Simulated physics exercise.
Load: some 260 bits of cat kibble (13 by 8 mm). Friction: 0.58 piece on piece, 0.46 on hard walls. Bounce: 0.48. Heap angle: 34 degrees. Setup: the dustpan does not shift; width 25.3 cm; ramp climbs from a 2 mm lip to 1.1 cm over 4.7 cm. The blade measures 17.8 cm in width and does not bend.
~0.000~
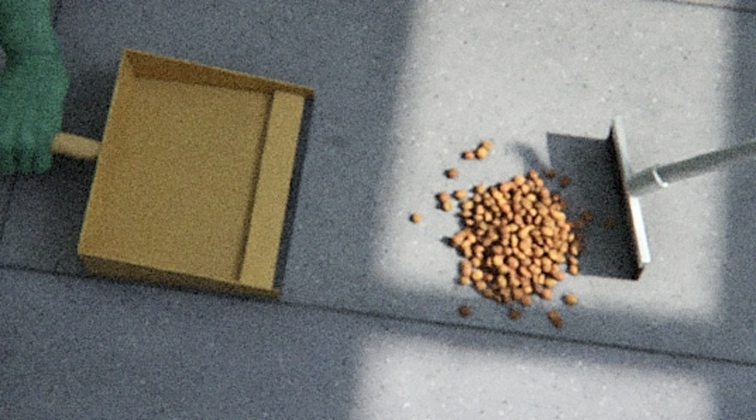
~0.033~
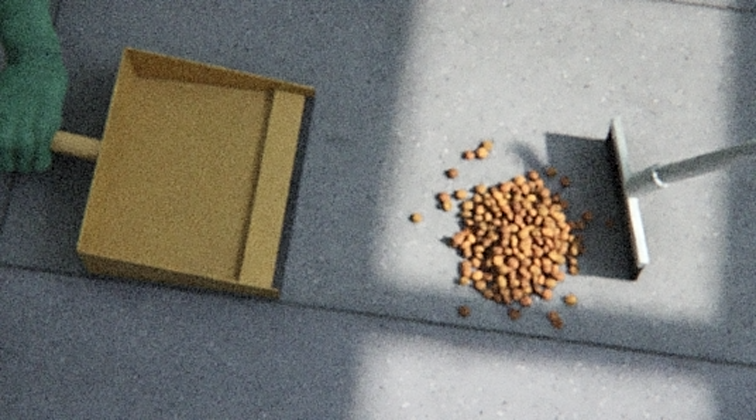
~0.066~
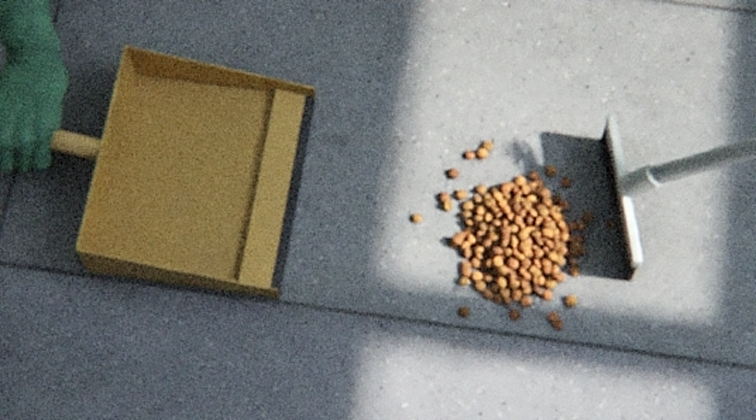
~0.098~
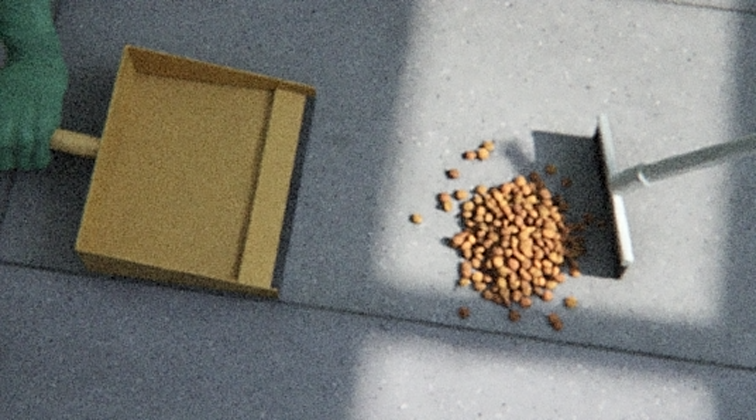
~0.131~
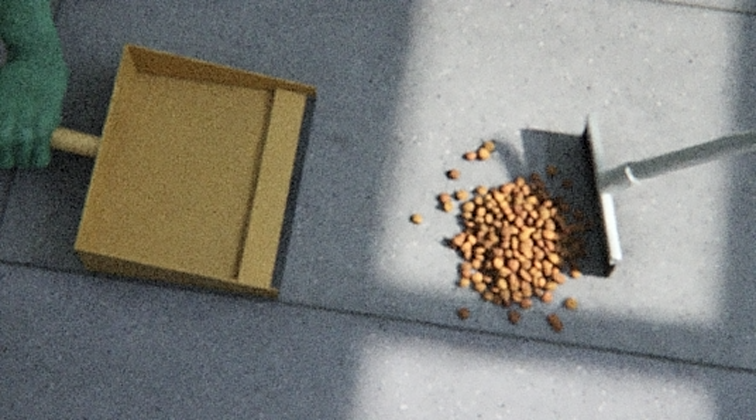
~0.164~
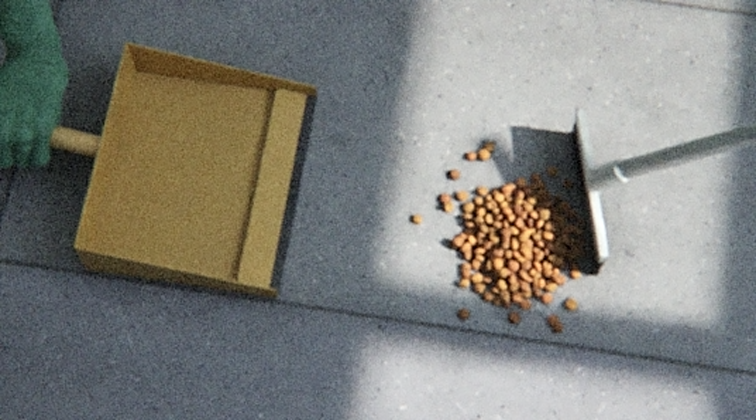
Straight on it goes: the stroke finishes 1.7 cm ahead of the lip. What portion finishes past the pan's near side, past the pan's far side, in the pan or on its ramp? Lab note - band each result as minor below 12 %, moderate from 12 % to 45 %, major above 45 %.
Result: Near side minor; far side minor; pan minor.
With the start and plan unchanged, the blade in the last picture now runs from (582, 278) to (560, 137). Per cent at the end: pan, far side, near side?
Final per cent - pan 25, far 0, near 35.
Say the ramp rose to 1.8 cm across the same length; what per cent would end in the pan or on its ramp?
That change would give about 5 per cent.
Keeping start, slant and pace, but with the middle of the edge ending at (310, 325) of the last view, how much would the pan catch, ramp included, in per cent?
About 10 per cent.
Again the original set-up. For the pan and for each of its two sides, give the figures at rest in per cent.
Near: 0; far: 0; pan: 5 (percent).
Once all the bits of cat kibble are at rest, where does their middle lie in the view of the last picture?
Approximately (383, 238) in the last view.
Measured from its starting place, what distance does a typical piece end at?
Roughly 16 centimetres.
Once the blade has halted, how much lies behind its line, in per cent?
Around 55 in a hundred.
Then, at 0.50 s, middle of the blade 19 cm from the lip; 0 % over the lip, far side 0 %, near side 0 %.
After 0.72 s, middle of the blade 10 cm from the lip; 0 % over the lip, far side 0 %, near side 0 %.
Then, at 1.06 s, middle of the blade 4 cm from the lip; 5 % over the lip, far side 0 %, near side 0 %.
In the end, at 1.4 s, near side 0 %, far side 0 %, pan 5 %, in front of the lip or behind the blade 95 %.
